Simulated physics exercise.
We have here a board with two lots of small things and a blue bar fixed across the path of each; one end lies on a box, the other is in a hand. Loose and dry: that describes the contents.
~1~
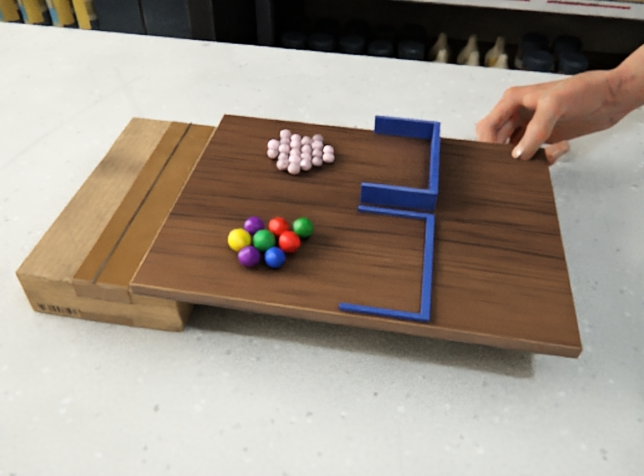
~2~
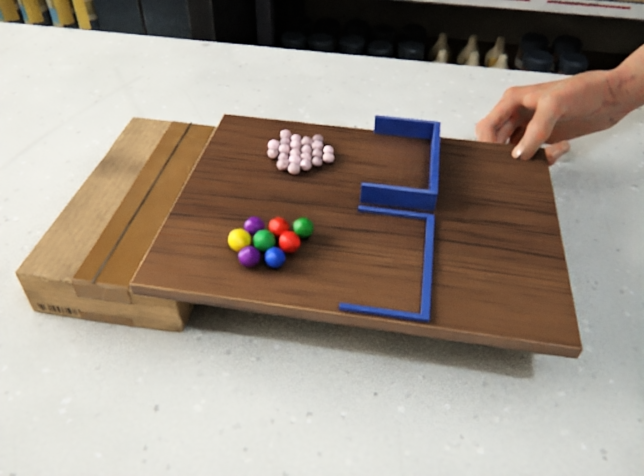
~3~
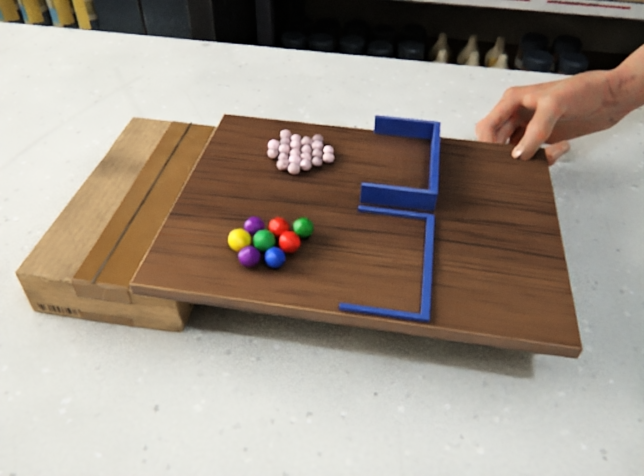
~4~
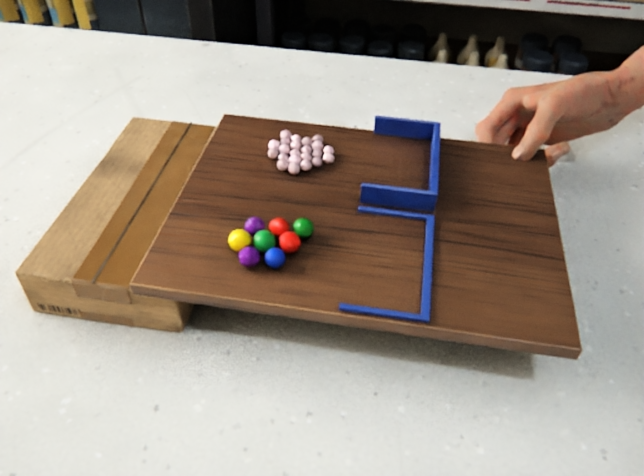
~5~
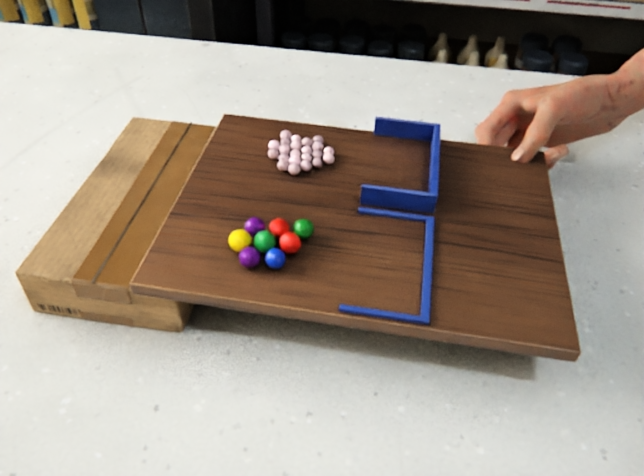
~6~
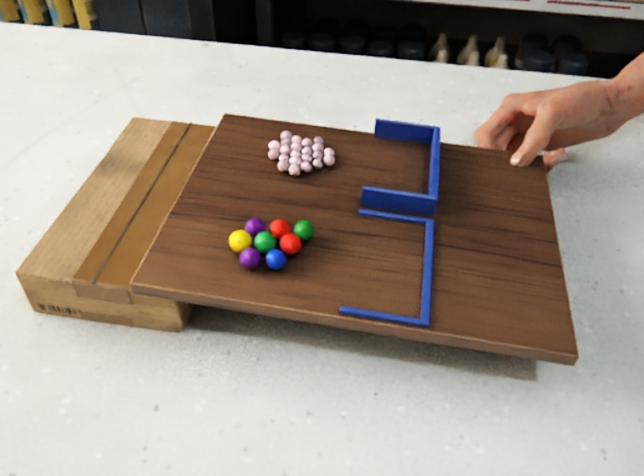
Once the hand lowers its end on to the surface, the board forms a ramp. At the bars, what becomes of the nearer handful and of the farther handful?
My prediction: The nearer handful is left beyond its barrier, the farther handful is left behind its barrier.
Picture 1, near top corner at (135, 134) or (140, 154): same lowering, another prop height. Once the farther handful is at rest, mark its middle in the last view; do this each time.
(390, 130) and (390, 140).
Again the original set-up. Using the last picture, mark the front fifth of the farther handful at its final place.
About (421, 193).
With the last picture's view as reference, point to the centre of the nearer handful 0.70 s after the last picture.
Centre, estimated: (420, 285).
Then, 0.37 s after the last picture, board sloping at 8°; nearer handful on its way down; farther handful on its way down.
Then, 0.70 s after the last picture, board resting at 10°; nearer handful about a third past its bar; farther handful has reached its bar.
Then, 0.98 s after the last picture, board resting at 10°; nearer handful most past its bar; farther handful has reached its bar.
By the end, board resting at 10°; nearer handful most past its bar; farther handful gathered behind its bar.
